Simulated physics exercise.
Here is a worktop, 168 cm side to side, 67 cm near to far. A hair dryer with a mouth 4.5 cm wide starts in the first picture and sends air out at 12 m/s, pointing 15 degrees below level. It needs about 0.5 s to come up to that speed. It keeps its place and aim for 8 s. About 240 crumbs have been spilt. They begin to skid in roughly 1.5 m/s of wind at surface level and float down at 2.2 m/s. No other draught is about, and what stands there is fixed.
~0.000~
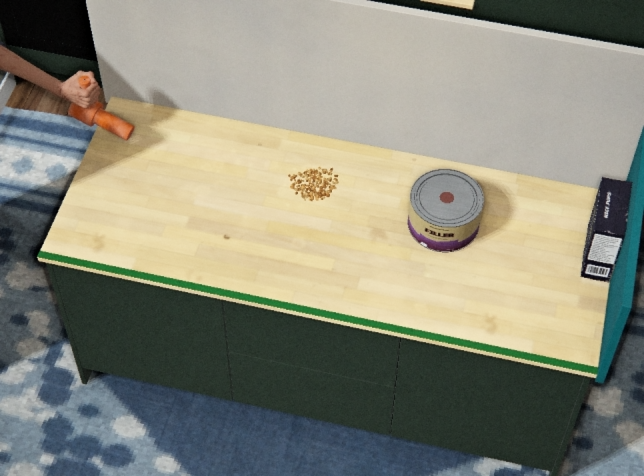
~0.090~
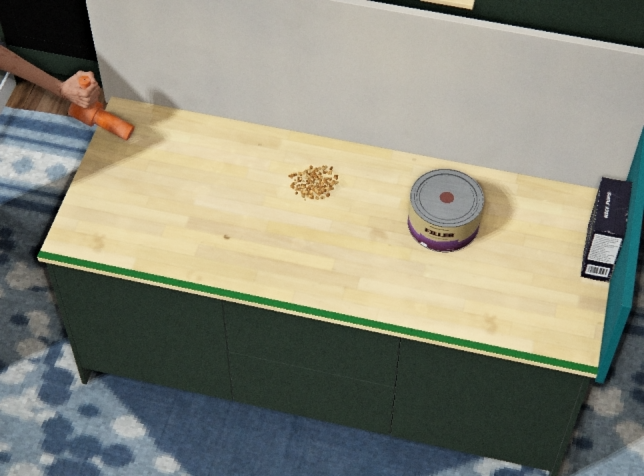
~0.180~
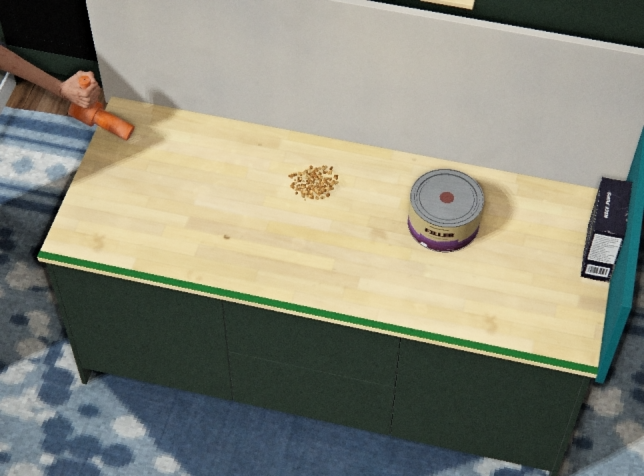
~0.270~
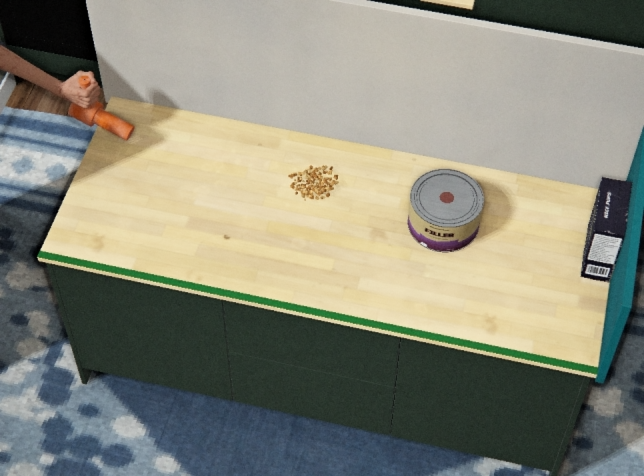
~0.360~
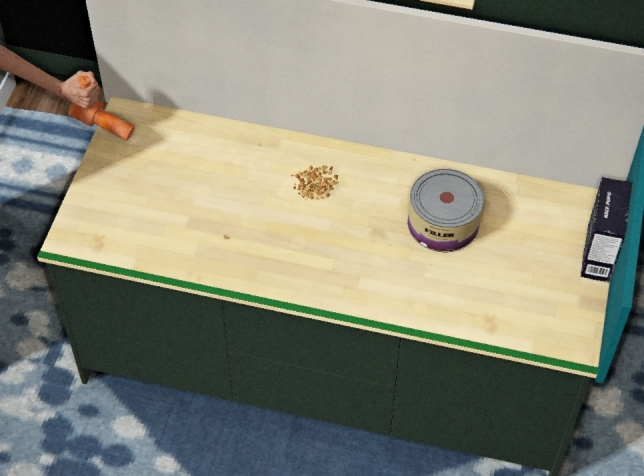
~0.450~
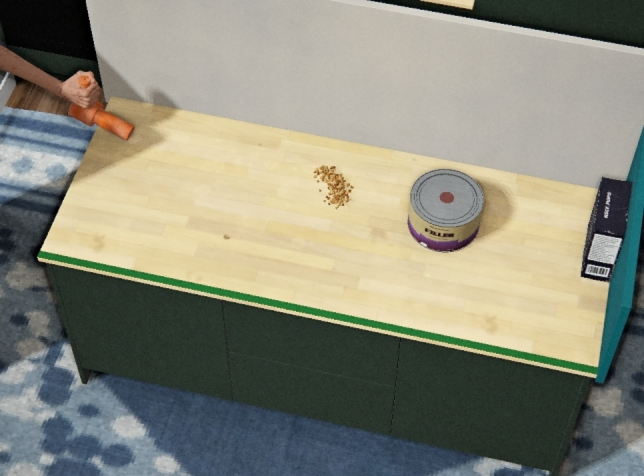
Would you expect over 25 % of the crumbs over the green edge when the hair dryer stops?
Answer: No.
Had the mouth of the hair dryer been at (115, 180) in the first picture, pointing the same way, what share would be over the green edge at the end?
It would be near 0 %.
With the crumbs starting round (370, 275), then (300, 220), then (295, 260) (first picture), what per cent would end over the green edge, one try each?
In turn about 100 %, 60 %, 100 %.
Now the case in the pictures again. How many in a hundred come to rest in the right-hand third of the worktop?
Near 90 %.
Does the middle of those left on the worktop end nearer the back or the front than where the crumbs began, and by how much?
Towards the back, some 10 cm.
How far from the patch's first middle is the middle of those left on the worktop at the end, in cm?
Roughly 85 cm.
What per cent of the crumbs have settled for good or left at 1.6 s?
About 10 %.
After 1.6 s the count stands so, 2 % are over the green edge; the middle of those still in play is near (557, 204).
After 2.6 s the count stands so, 3 % are over the green edge; the middle of those still in play is near (584, 207).
After 4.4 s the count stands so, 4 % are over the green edge; the middle of those still in play is near (584, 208).
After 8.0 s, at the end, 4 % are over the green edge; the middle of those still in play is near (589, 209).
